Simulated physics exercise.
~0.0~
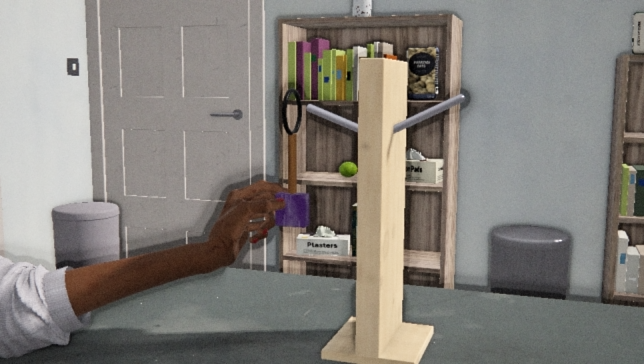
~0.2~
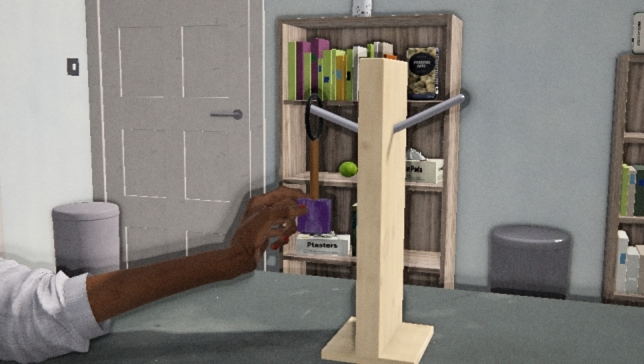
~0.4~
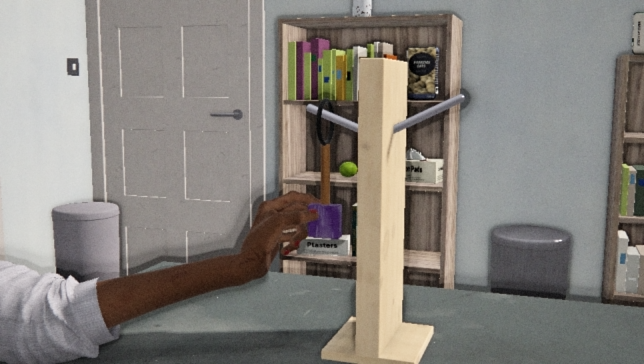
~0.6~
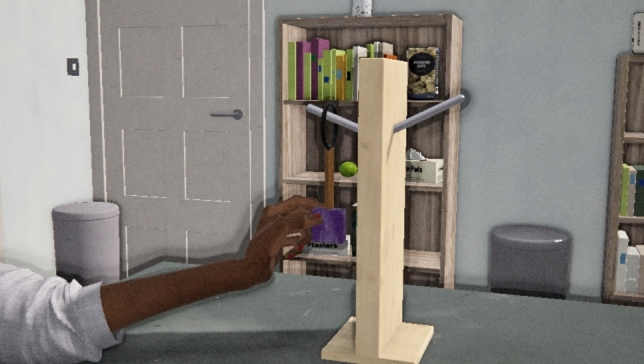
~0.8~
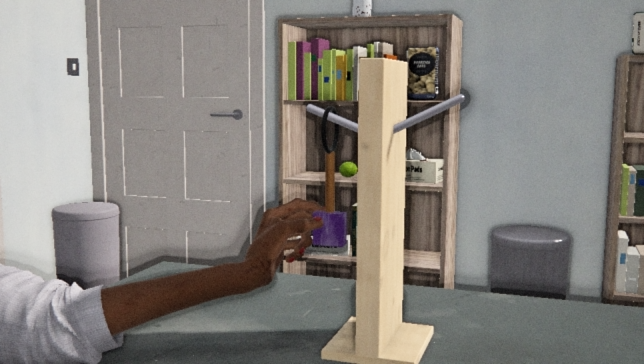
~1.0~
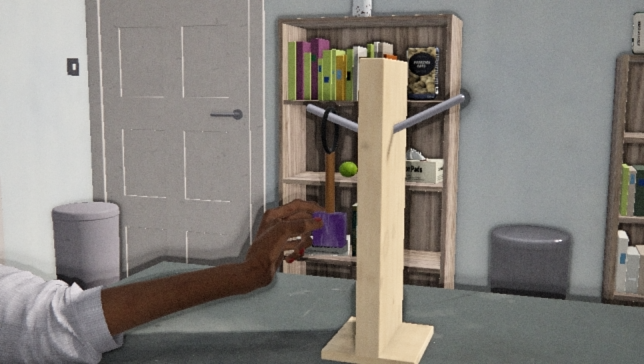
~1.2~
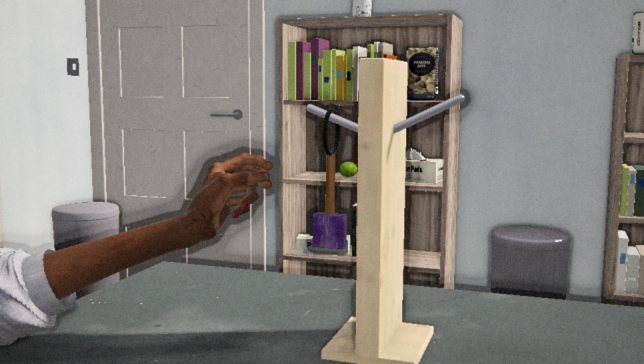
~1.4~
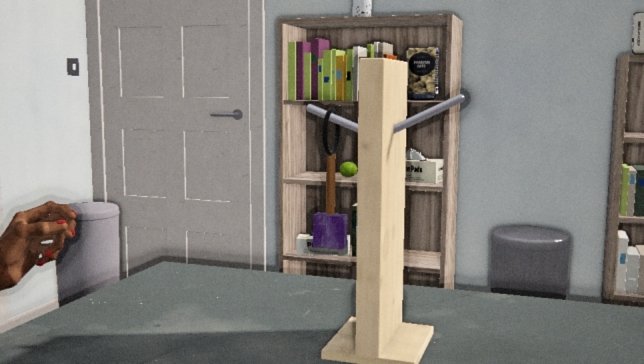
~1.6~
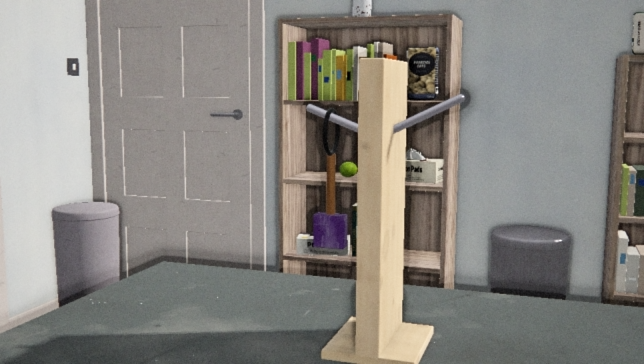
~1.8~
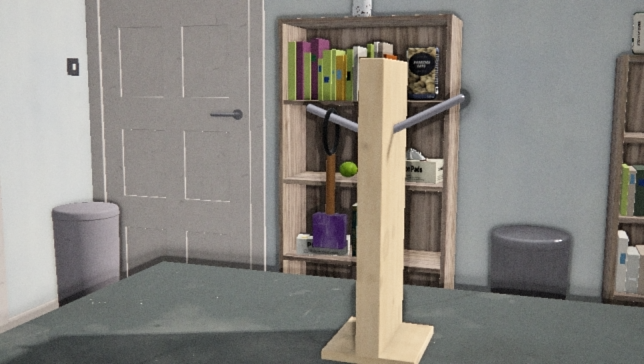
Purple brush being hooked by its loop onto a wooden stand's left peg, then hanging still after the hand lets go and withdraws left.
